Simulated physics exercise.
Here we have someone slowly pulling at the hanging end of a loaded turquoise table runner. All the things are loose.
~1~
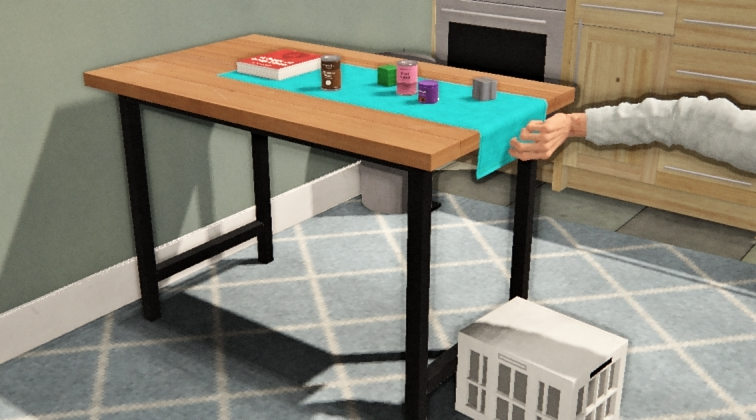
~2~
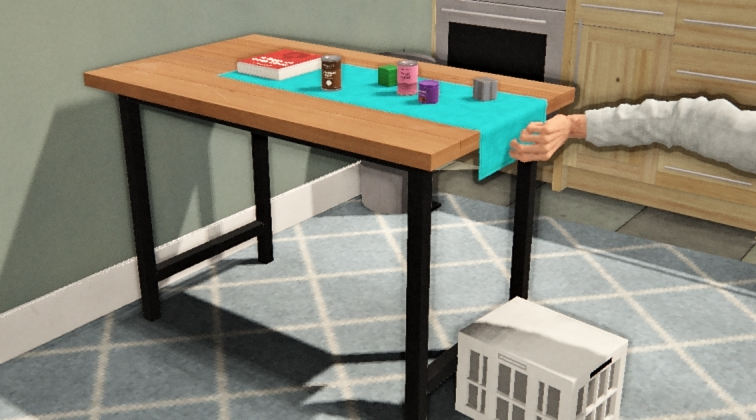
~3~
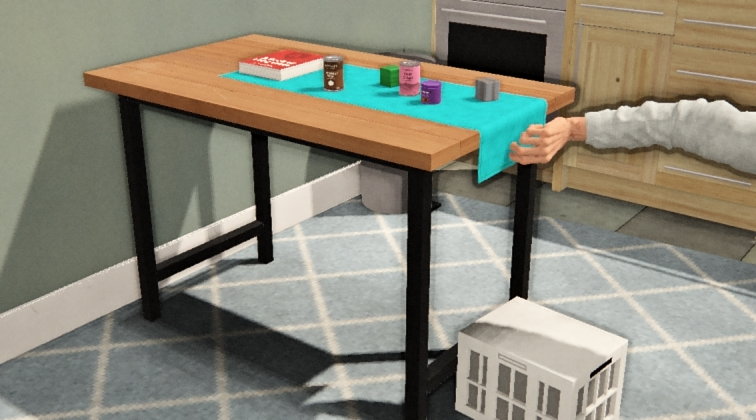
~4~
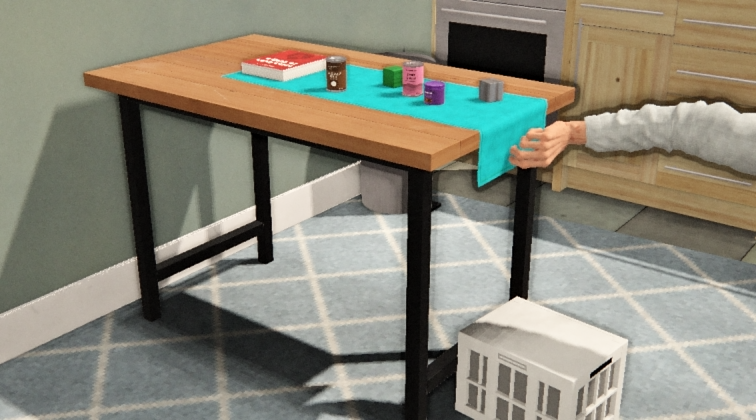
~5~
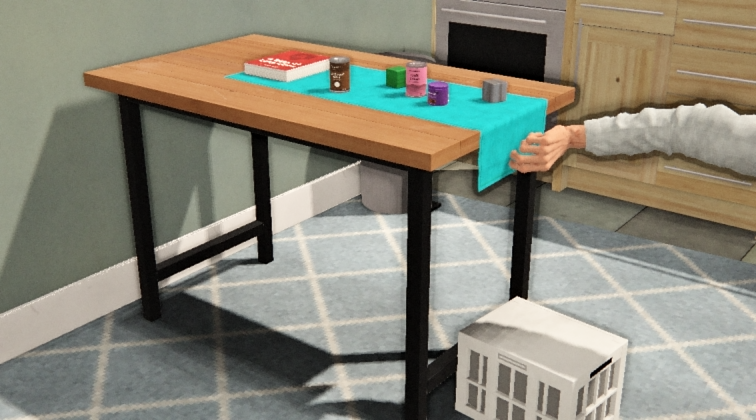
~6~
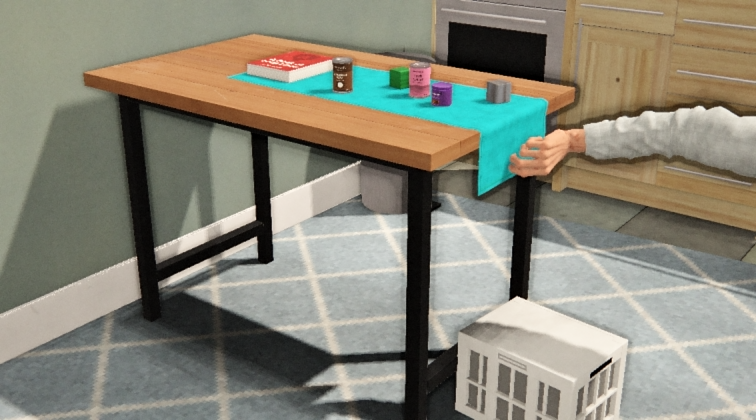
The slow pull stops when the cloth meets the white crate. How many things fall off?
The answer is four.
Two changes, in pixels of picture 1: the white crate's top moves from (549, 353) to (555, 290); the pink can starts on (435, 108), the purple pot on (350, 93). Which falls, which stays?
The pink can tumbles off; the purple pot keeps its place on top.
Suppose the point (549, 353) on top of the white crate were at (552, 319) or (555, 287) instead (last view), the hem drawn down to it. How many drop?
Then 3 and 2.
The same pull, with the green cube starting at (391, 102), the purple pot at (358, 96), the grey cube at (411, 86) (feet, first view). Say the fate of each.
The green cube is carried off; the purple pot is carried off; the grey cube tumbles off.
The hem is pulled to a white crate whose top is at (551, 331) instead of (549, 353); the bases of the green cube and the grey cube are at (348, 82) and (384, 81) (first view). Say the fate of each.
The green cube holds on, the grey cube survives.
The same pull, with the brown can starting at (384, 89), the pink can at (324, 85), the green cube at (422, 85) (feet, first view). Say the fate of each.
The brown can comes down, the pink can keeps its place on top, the green cube drops off.
Soon after, hem near (510, 248); grey cube gone.
After that, hem near (509, 300); grey cube, purple pot and pink can gone.
In the end, hem on the crate; grey cube, purple pot, pink can and green cube gone. Over the edge go four.
